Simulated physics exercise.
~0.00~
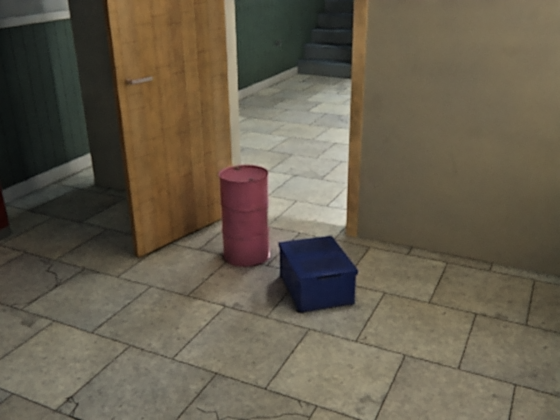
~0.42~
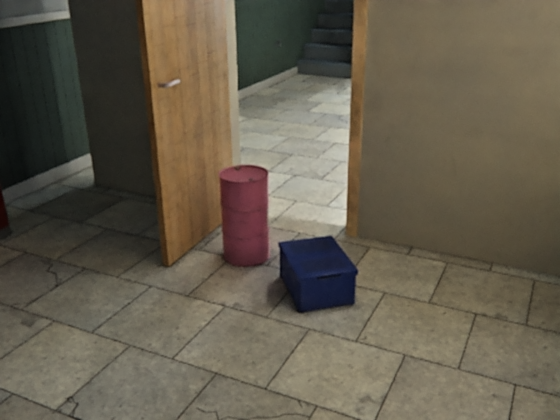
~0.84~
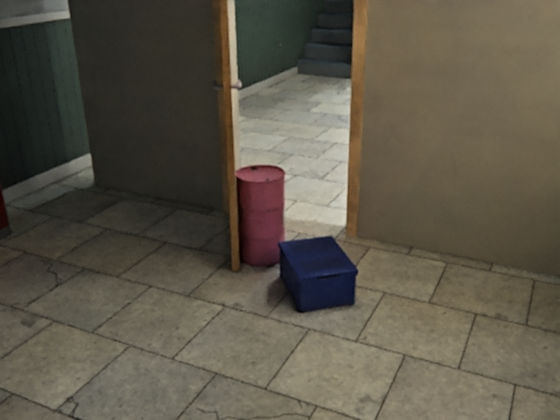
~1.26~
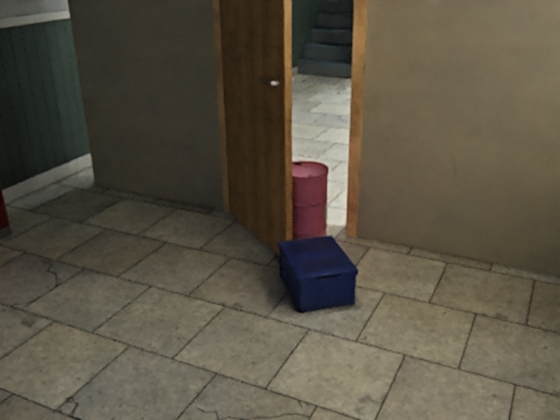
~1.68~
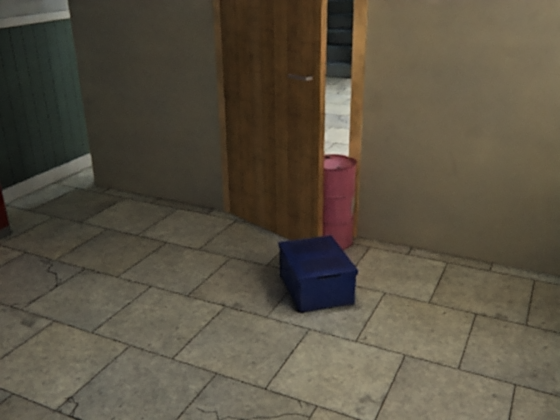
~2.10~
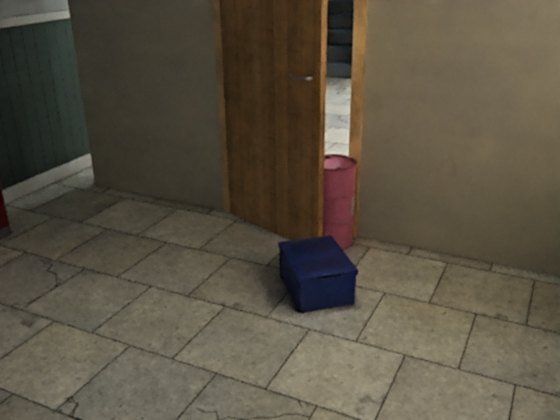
A wooden door swung toward its doorway, pushing an upright pink drum to the right, past a blue box that stayed put on the tiled floor, and came to rest still partly open, with the drum standing in the remaining gap.
